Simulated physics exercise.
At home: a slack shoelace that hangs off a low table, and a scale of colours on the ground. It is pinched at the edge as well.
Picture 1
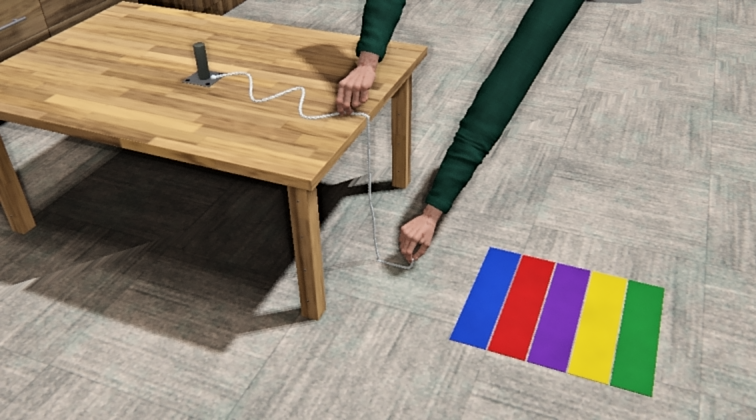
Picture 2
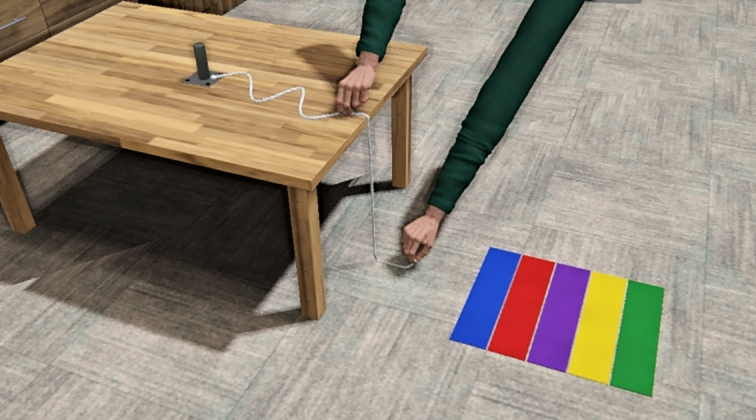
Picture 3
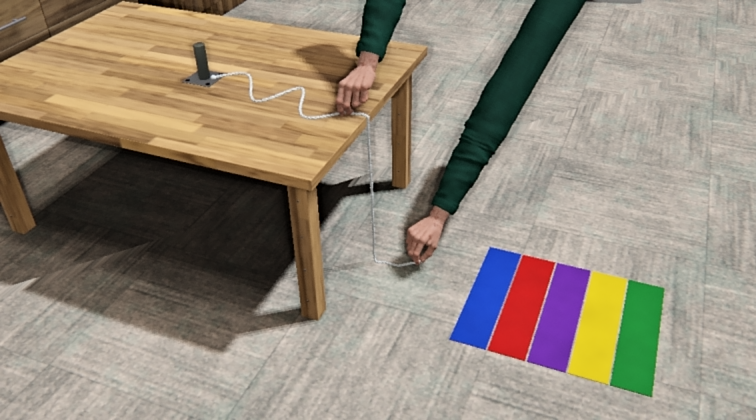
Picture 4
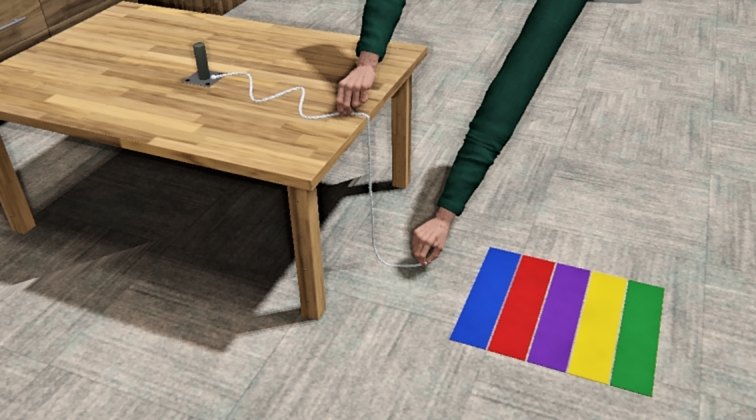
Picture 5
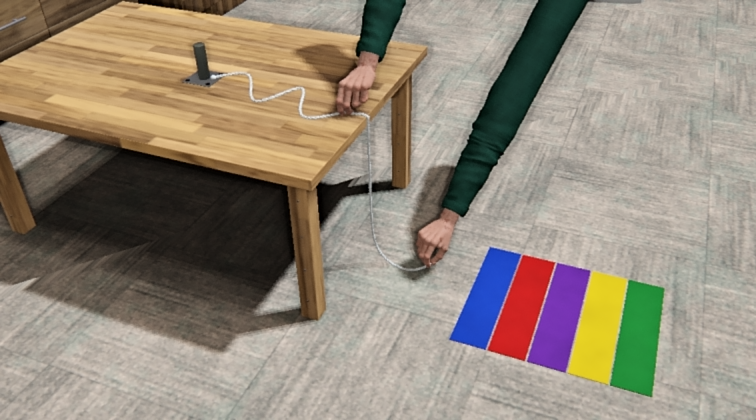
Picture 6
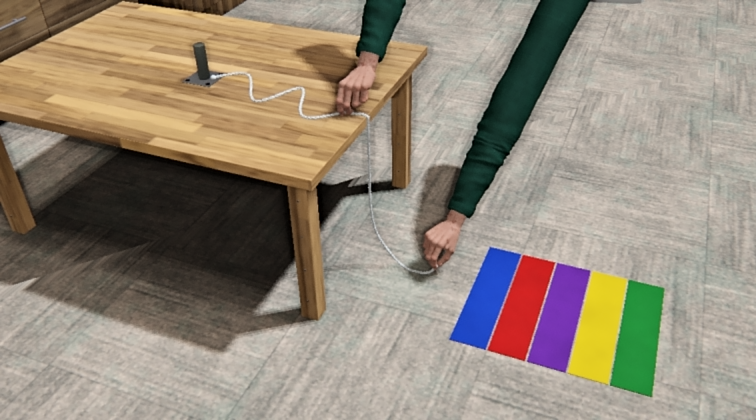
A person in green sleeves pinched a slack white shoelace at the edge of a low wooden table with one hand, while the other slowly drew its lower end right, nearer the coloured stripes.
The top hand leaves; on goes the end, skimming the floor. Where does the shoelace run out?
It halts on the green strip.
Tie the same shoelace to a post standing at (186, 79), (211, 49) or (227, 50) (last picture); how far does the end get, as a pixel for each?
In that order: (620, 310), (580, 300) and (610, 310).
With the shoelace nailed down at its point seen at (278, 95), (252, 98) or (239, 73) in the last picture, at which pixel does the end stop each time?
In that order: (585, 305), (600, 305) and (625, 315).
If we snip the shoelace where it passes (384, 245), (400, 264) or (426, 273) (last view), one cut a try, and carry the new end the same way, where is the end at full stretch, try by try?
Try by try, around (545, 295), (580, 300) and (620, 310).
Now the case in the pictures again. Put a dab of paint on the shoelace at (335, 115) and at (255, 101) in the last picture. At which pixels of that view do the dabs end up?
Near (422, 158) and (295, 98).
Soon after, end near (570, 299); over purple.
Then, end near (617, 311); over yellow.
At full stretch, end near (644, 317); over green. Over green.
